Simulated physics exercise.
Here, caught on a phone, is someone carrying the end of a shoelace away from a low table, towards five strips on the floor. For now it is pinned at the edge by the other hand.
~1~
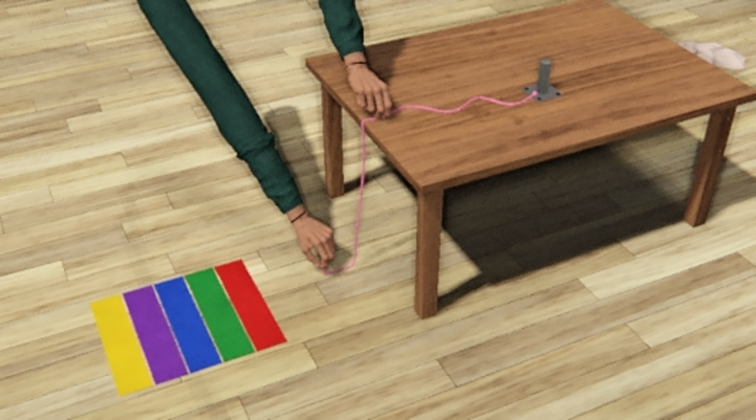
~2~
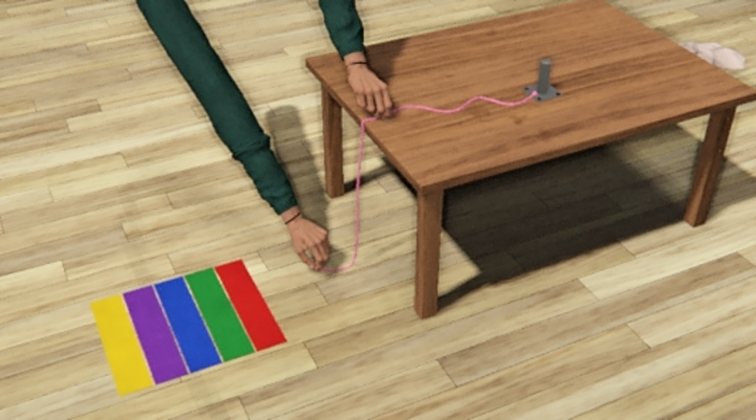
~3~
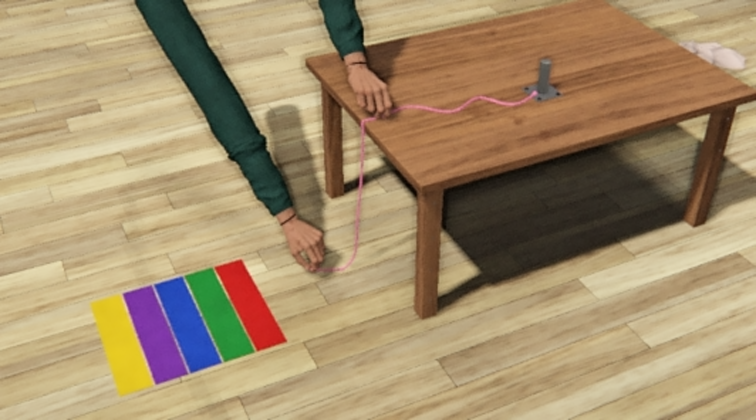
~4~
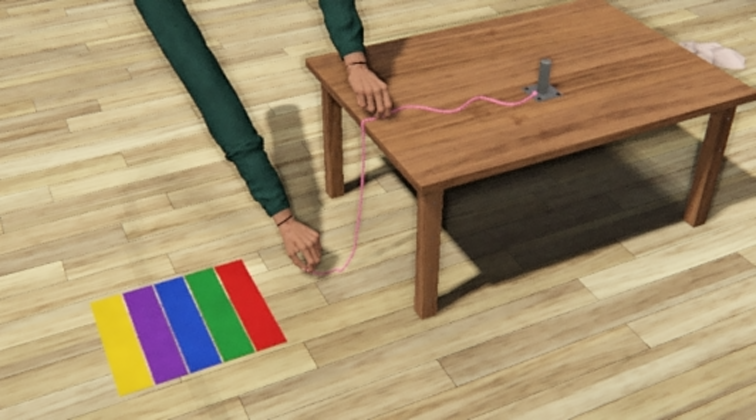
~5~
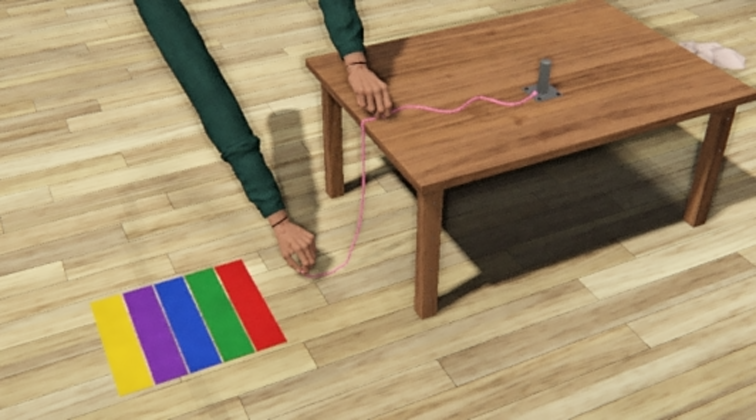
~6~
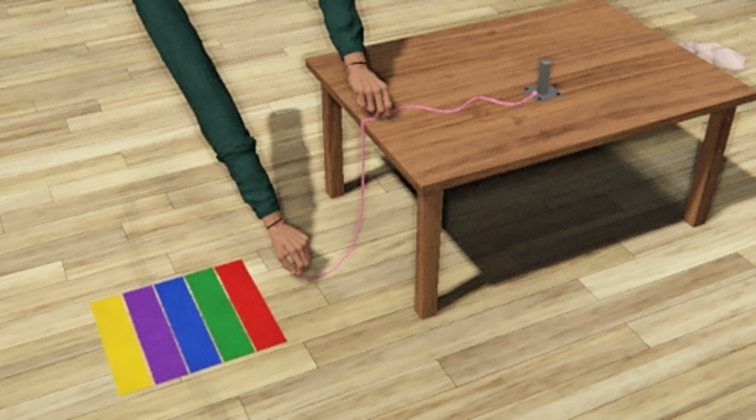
Beside a low wooden table, a hand slowly draws a pink string slightly left.
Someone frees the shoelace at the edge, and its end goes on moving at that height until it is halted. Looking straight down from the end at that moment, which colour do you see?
You see blue.
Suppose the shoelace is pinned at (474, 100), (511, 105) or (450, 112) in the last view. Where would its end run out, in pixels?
First near (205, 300), then near (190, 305), then near (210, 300).
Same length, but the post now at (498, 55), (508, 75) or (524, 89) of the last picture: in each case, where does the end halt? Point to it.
Close to (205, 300), (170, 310) and (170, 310) in that order.
Soon after, end near (240, 290); over red.
Then, end near (206, 300); over green.
At full stretch, end near (186, 306); over blue. It halts on the blue strip.
